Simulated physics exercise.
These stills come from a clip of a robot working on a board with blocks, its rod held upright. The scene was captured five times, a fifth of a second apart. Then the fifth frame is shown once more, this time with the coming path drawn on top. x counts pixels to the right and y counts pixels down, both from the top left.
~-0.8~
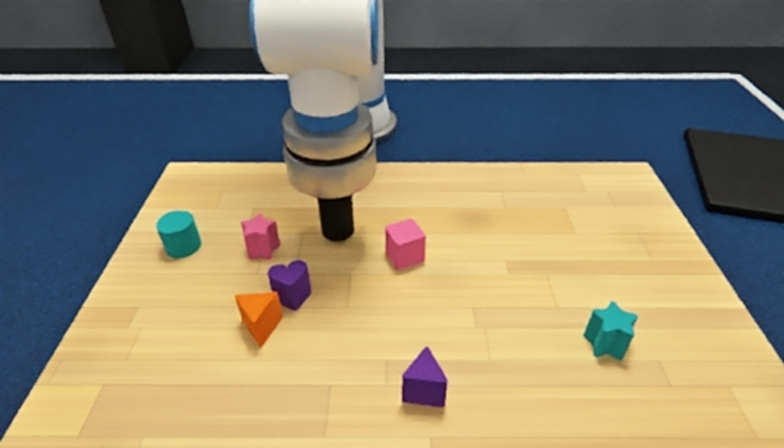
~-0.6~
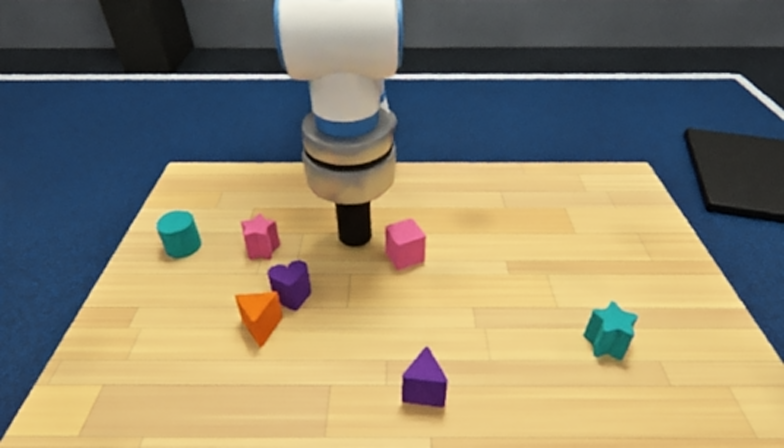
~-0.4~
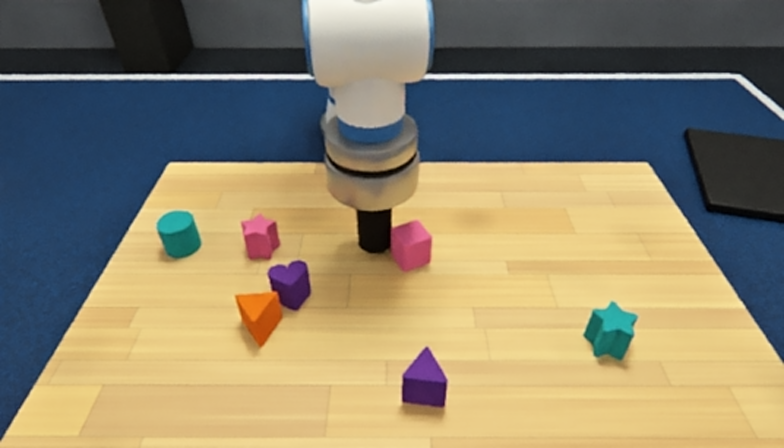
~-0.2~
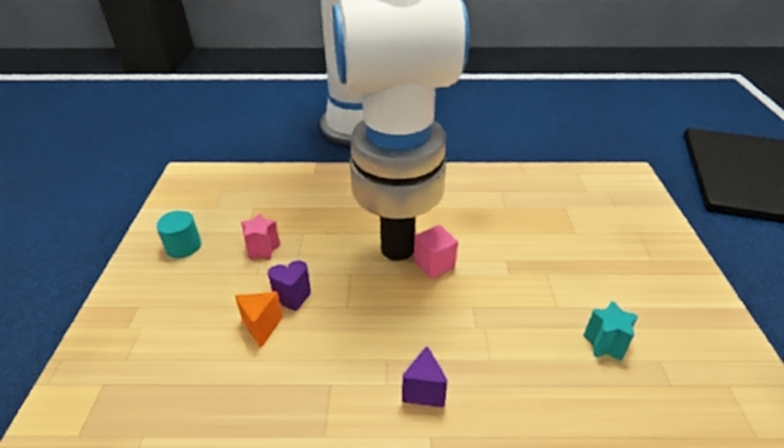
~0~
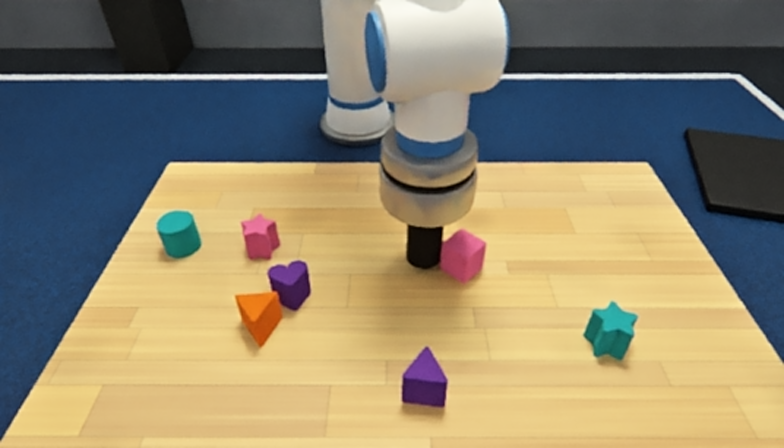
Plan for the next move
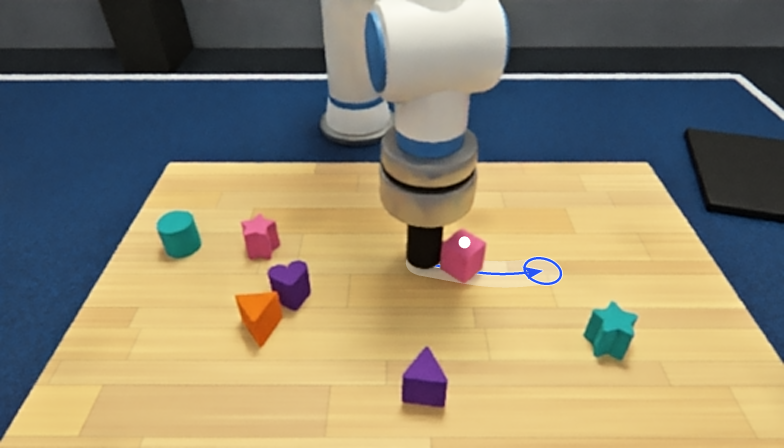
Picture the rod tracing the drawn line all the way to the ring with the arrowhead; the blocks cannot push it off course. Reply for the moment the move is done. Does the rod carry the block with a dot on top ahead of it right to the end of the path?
Yes, that is how it ends up.
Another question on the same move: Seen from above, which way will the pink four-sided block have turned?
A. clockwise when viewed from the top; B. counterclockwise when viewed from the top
B.
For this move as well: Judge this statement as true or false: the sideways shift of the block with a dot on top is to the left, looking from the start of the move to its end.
True
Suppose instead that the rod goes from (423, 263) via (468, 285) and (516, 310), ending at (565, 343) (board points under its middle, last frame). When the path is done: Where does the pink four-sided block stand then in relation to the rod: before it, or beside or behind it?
Shed along the way.
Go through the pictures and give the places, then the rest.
Tip of the rod (338, 231), middles of tops, pink four-sided block (405, 231), in the first frame.
Rod (355, 236), nothing pushed, in the second frame.
Rod (375, 242), pink four-sided block (411, 232), in the third frame.
Rod (398, 249), pink four-sided block (437, 238), in the fourth frame.
Rod (424, 257), pink four-sided block (465, 242), in the fifth frame.
The line goes from (423, 263) via (463, 270) and (503, 274), ending at (543, 271); the dot is on the pink four-sided block.
The first path, step by step. One third of the way, rod (465, 264); pink four-sided block (503, 244), turned 35° anticlockwise.
Two thirds of the way, rod (506, 268); pink four-sided block (541, 241), turned 70° anticlockwise.
At the end, rod (544, 264); pink four-sided block (578, 236), turned 75° anticlockwise.
